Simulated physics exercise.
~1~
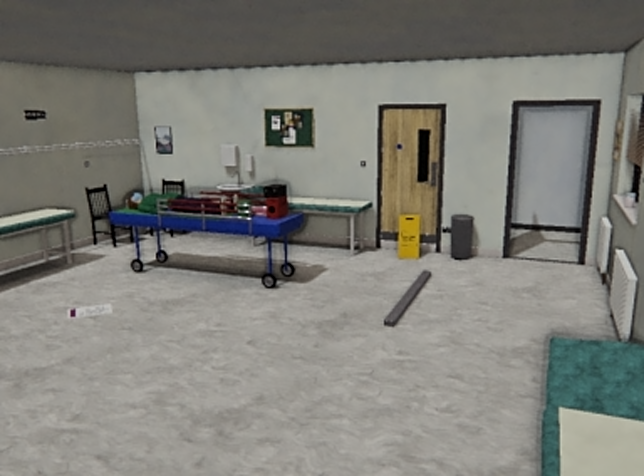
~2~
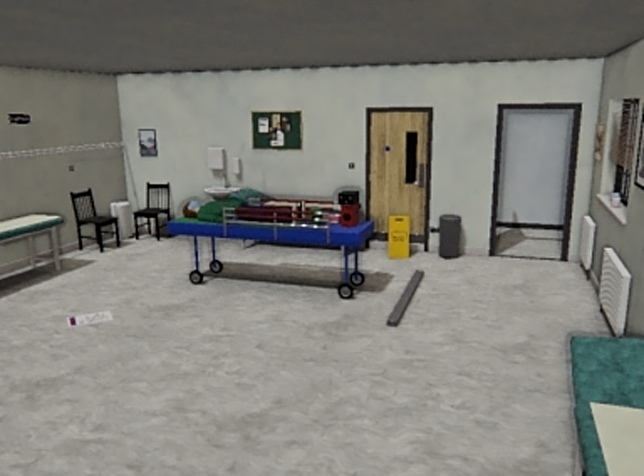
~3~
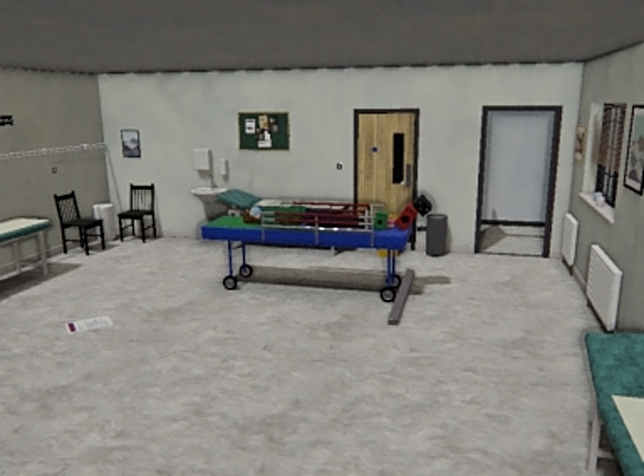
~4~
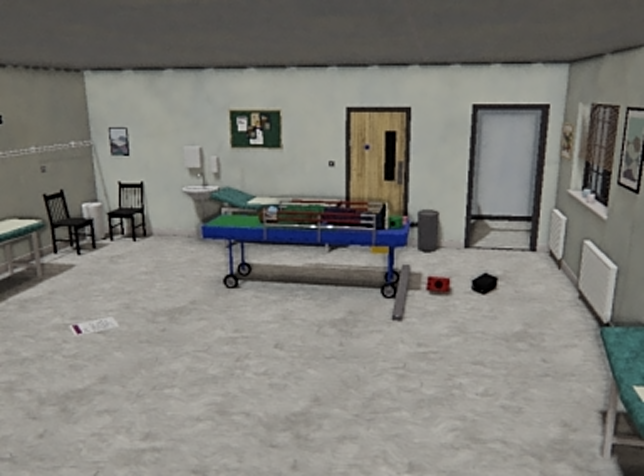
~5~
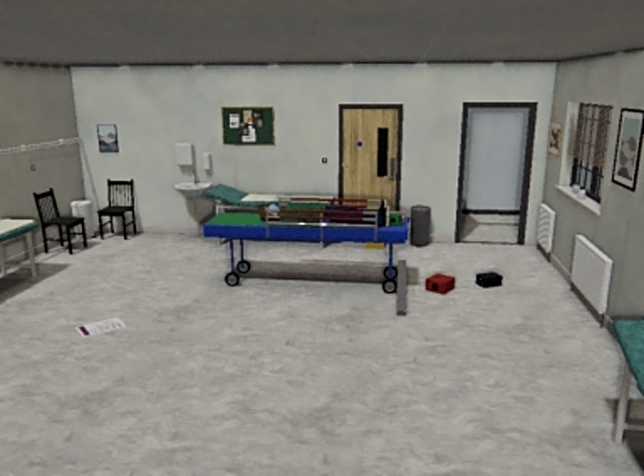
At first, a blue gurney carrying a person lying down and some loose equipment stands left of centre in a pale clinic room, as the view drifts slightly. It rolls right across the floor towards a grey sill lying near the wooden door. The gurney stops abruptly at the sill and stays level, while the red monitor and black case pitch forward over its right end. Both drop to the floor, the case tumbling farther right. By the end, the person and the remaining items are still on the motionless gurney, with the red monitor and black case lying beyond it.
